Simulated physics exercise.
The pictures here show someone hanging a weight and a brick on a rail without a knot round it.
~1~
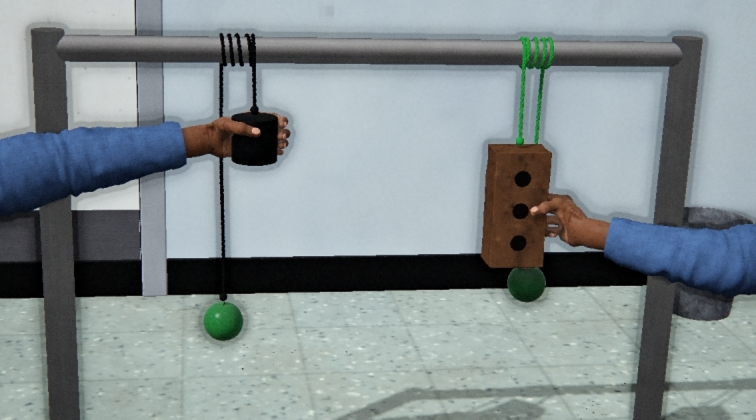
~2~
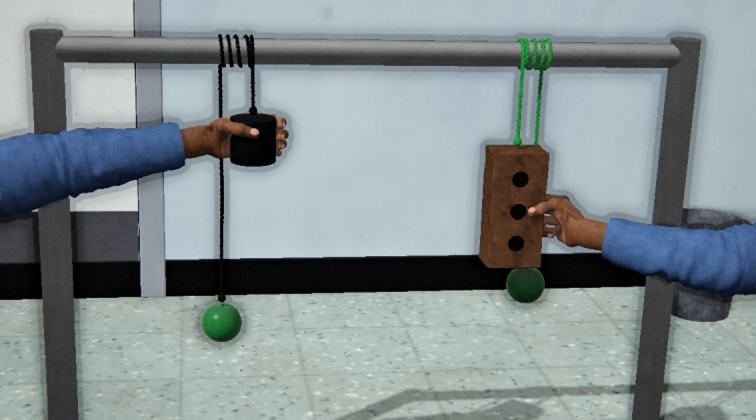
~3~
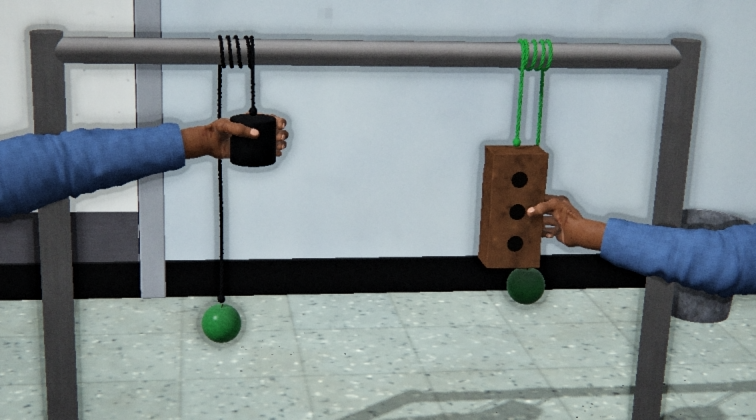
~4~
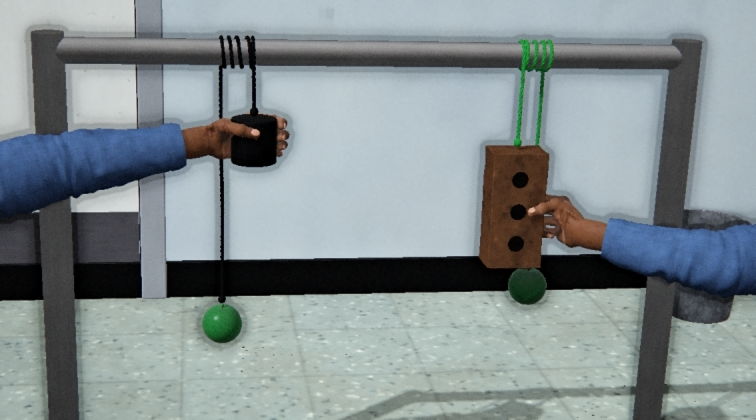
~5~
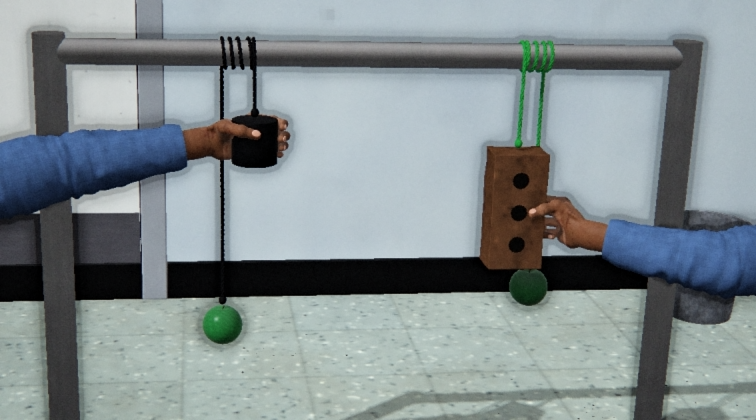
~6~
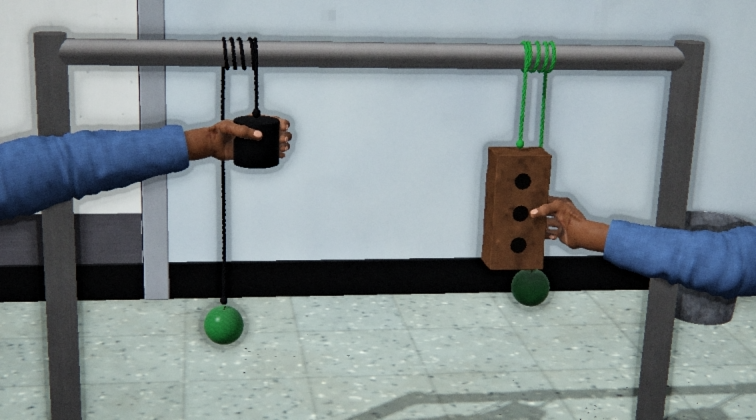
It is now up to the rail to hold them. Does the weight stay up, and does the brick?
The weight remains in place; the brick remains in place.
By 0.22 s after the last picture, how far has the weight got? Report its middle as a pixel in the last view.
Middle at about (256, 104).
Then, 0.22 s on from there, weight off the floor near (257, 104); brick off the floor near (516, 205).
Then, 0.52 s on from there, weight off the floor near (251, 134); brick off the floor near (518, 203).
Then, 0.96 s on from there, weight off the floor near (255, 132); brick off the floor near (518, 202).
In the end, weight off the floor near (255, 134); brick off the floor near (518, 200). The weight stays hanging and the brick is held.
